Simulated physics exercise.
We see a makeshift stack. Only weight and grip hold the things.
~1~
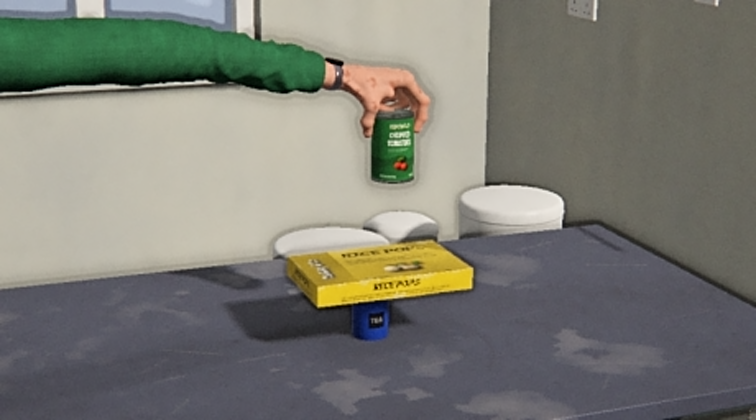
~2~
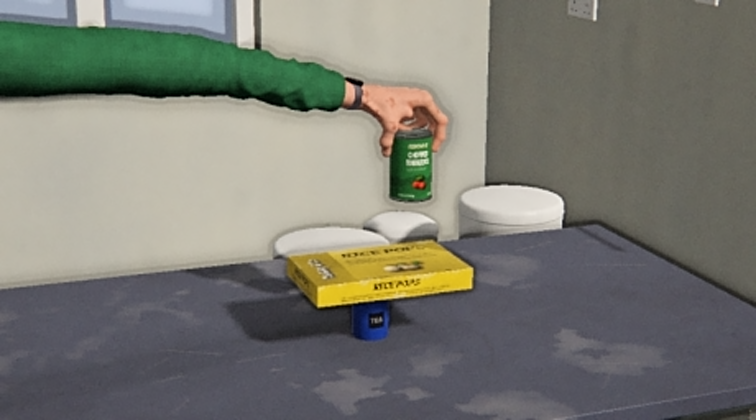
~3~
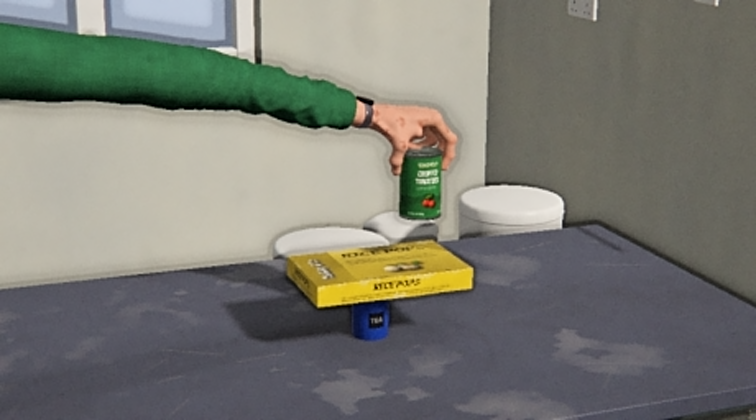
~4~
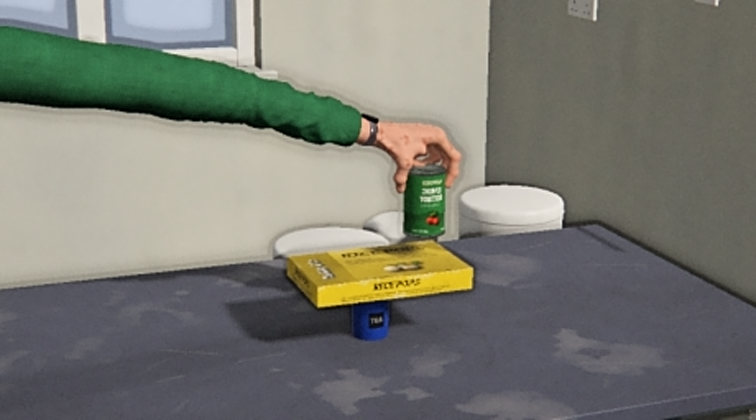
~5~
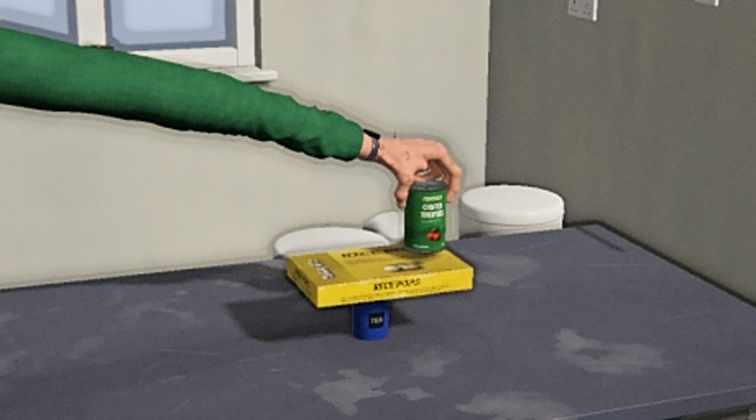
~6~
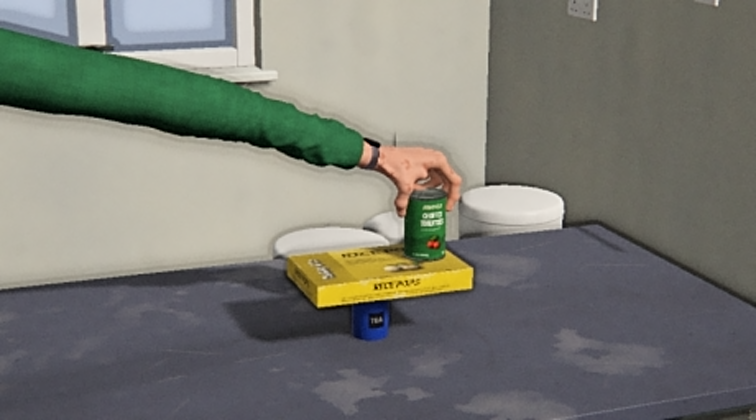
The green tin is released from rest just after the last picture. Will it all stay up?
The stack comes apart.
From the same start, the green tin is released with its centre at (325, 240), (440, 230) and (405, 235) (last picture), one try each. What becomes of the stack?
First, it gives way; second, it loses its balance; third, it loses its balance.
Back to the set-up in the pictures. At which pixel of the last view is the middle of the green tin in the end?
Around (545, 288).
Then, 0.30 s on from there, green tin now fallen; yellow packet turned 44° from how it was put.
Then, 0.40 s on from there, yellow packet turned 53° from how it was put.
Then, 0.60 s on from there, yellow packet now fallen.
Then, 0.70 s on from there, things are still on the move.
In the end, fallen, green tin and yellow packet; blue jar unmoved. At the end, from the last picture's camera, green tin near (545, 288). The stack gives way.
